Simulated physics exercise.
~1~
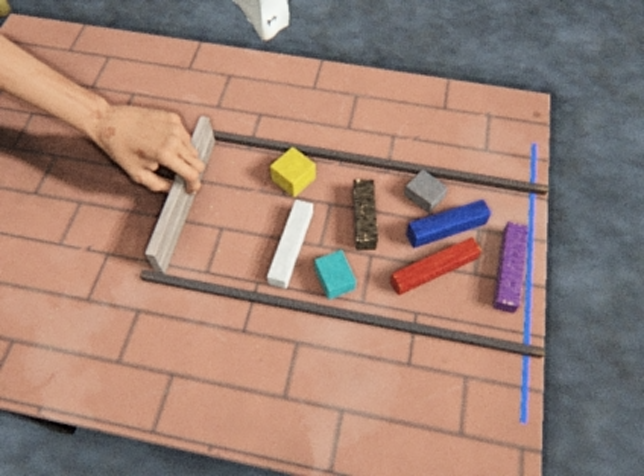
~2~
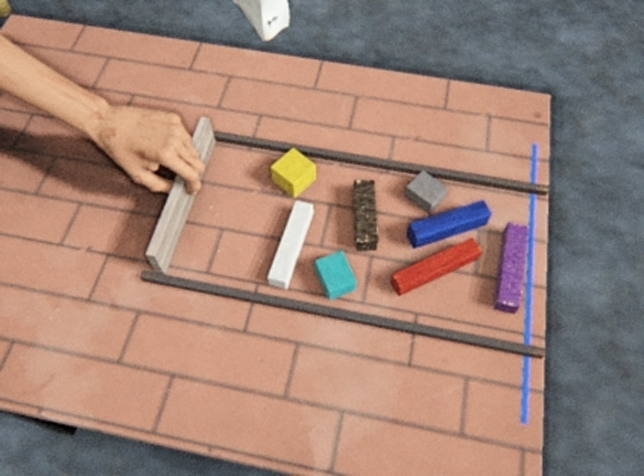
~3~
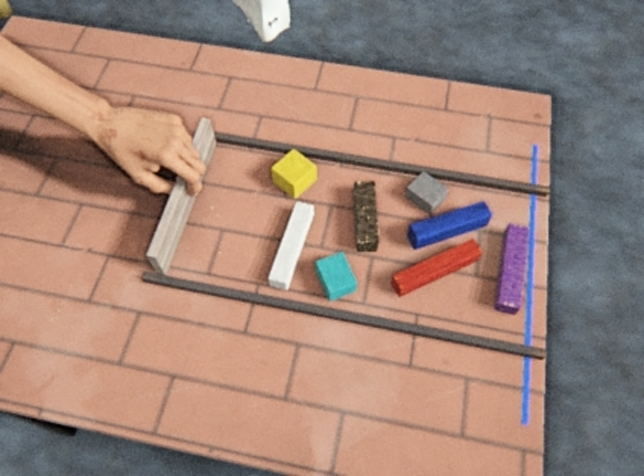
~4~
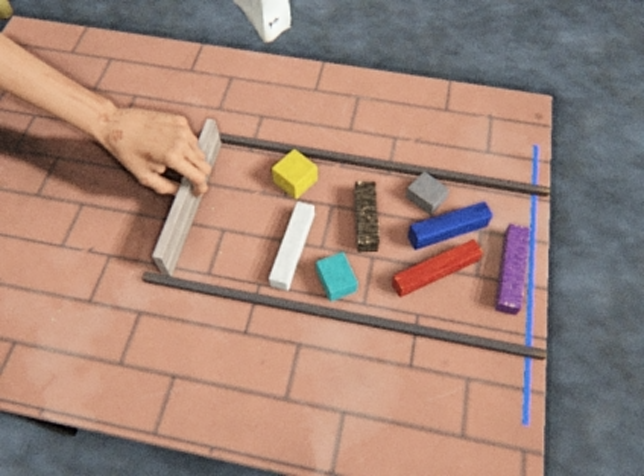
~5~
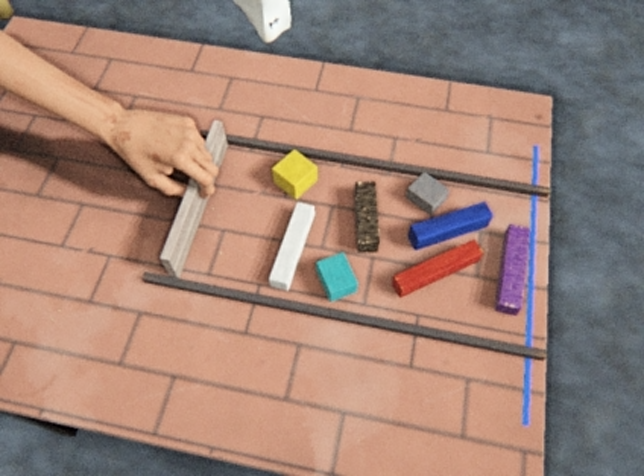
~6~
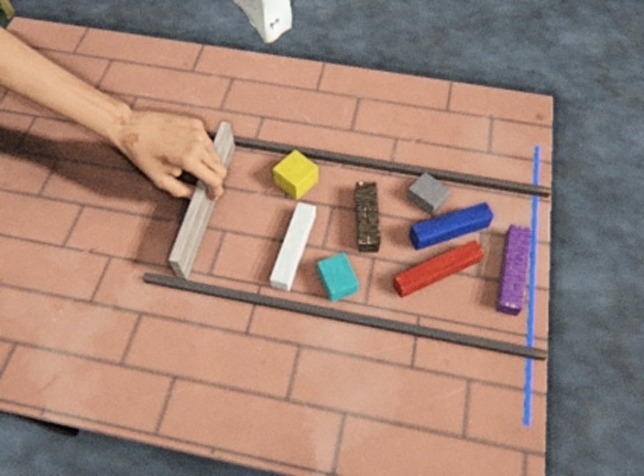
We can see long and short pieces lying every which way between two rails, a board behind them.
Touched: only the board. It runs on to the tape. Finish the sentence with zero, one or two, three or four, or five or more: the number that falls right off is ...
The number that falls right off is five or more.
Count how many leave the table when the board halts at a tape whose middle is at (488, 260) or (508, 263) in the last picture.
Floor count: 3; 4.
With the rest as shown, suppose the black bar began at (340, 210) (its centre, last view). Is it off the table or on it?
Lab note: Started there, it ends up below.
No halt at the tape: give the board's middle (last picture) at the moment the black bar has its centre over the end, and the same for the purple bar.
Approx. (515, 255) / approx. (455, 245) for the other.
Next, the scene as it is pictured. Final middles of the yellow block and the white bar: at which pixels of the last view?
About (555, 212), and about (544, 292).
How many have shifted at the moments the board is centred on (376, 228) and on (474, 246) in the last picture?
Respectively 7 and 8.
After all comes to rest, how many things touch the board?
At rest, 2 are in contact.
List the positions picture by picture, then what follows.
In the first frame, purple bar (511, 266); blue stick (448, 224); red bar (436, 266); board (183, 192); tape (530, 265).
In the second frame, blue stick (449, 224); black bar (365, 215).
In the third frame, red bar (437, 268); board (184, 194).
In the fourth frame, purple bar (513, 268); turquoise block (337, 277).
In the fifth frame, blue stick (450, 226); grey block (427, 194).
In the sixth frame, purple bar (514, 269); blue stick (451, 226); red bar (438, 269); board (205, 198); tape (533, 268).
Early on, none off yet; purple bar at rest near (514, 269); blue stick at rest near (451, 226); red bar at rest near (438, 269).
A while later, none off yet; purple bar at rest near (515, 269); blue stick travelled a little near (475, 229); red bar travelled a little near (470, 268).
Further along, none off yet; purple bar leaning well over near (568, 289); blue stick travelled about its own width near (543, 240); red bar travelled about its own width near (544, 284).
Finally, the number that fall off is five or more; lost, turquoise block, black bar, grey block, red bar, blue stick and purple bar.
